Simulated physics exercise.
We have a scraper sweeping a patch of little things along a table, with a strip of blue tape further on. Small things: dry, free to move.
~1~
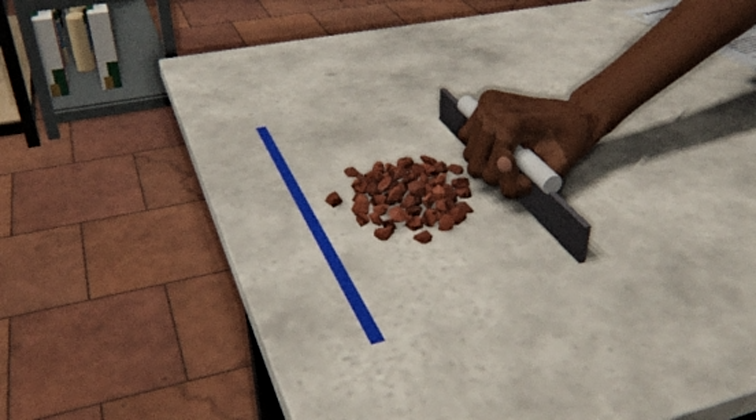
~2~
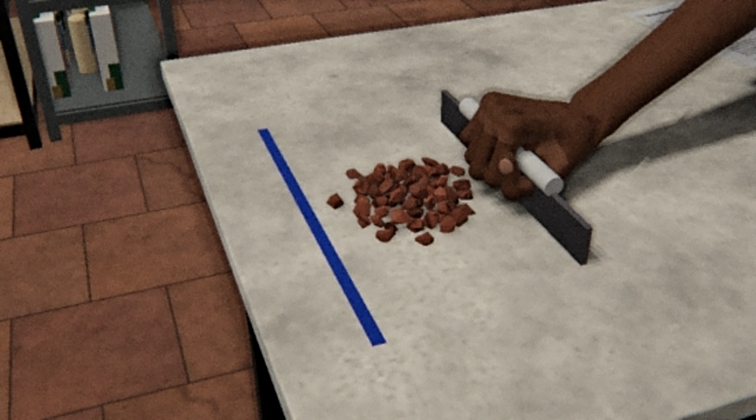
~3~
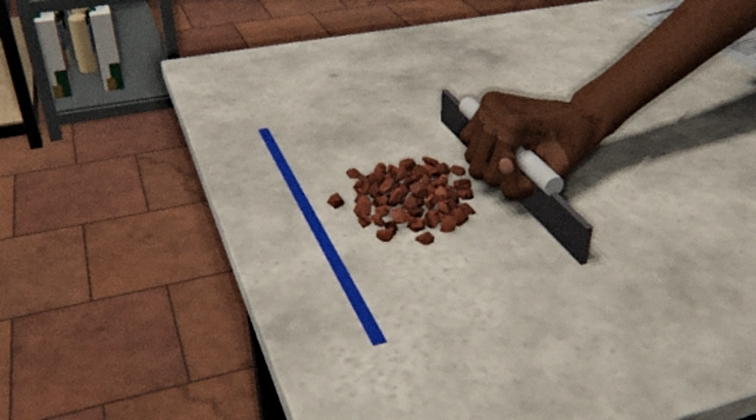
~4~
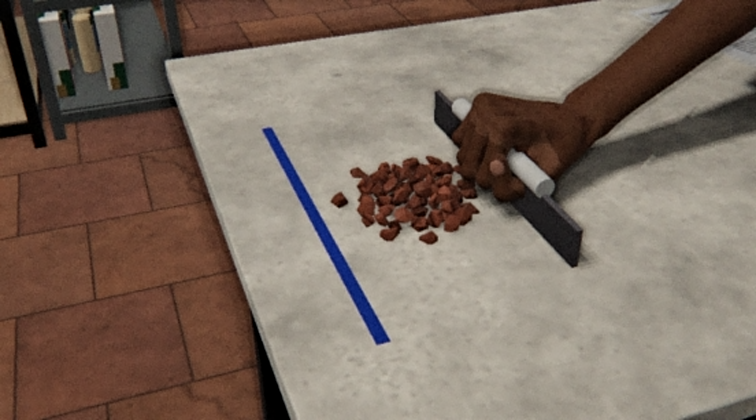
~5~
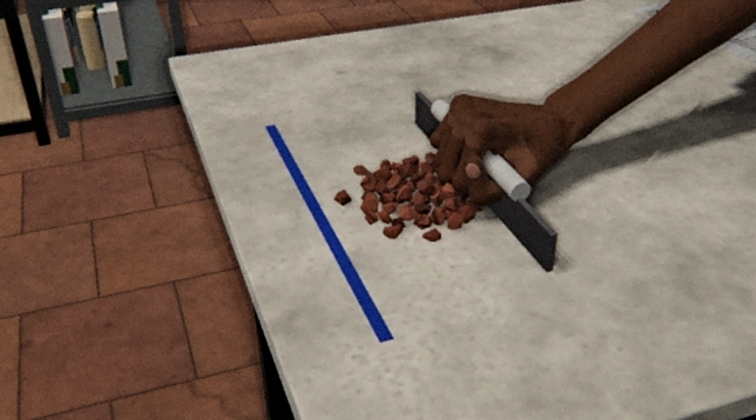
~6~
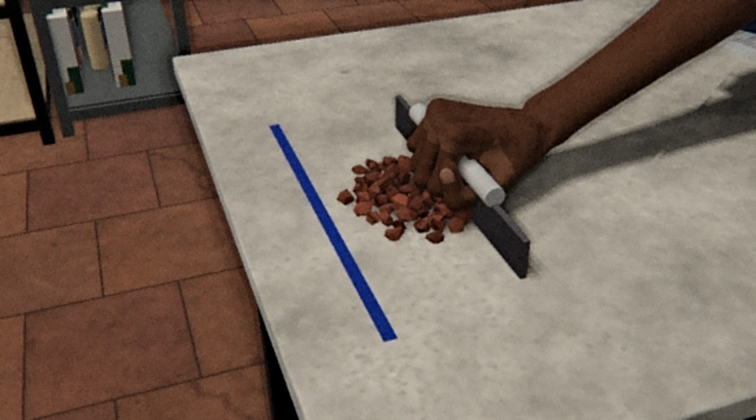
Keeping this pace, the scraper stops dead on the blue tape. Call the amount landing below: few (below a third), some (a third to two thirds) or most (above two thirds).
Few.
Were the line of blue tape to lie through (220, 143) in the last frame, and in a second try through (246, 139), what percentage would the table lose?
In order, close to 100 and 50 per cent.
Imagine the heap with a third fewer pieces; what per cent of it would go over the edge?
Roughly 0 per cent of the heap.
Soon, scraper still moving, near (381, 170); heap all on the table, its front near (304, 224).
A while on, scraper stopped at the blue tape; heap all on the table, its front near (232, 256).
Towards the end, scraper stopped at the blue tape; heap a small part over the edge.
Finally, scraper stopped at the blue tape; heap a small part over the edge.
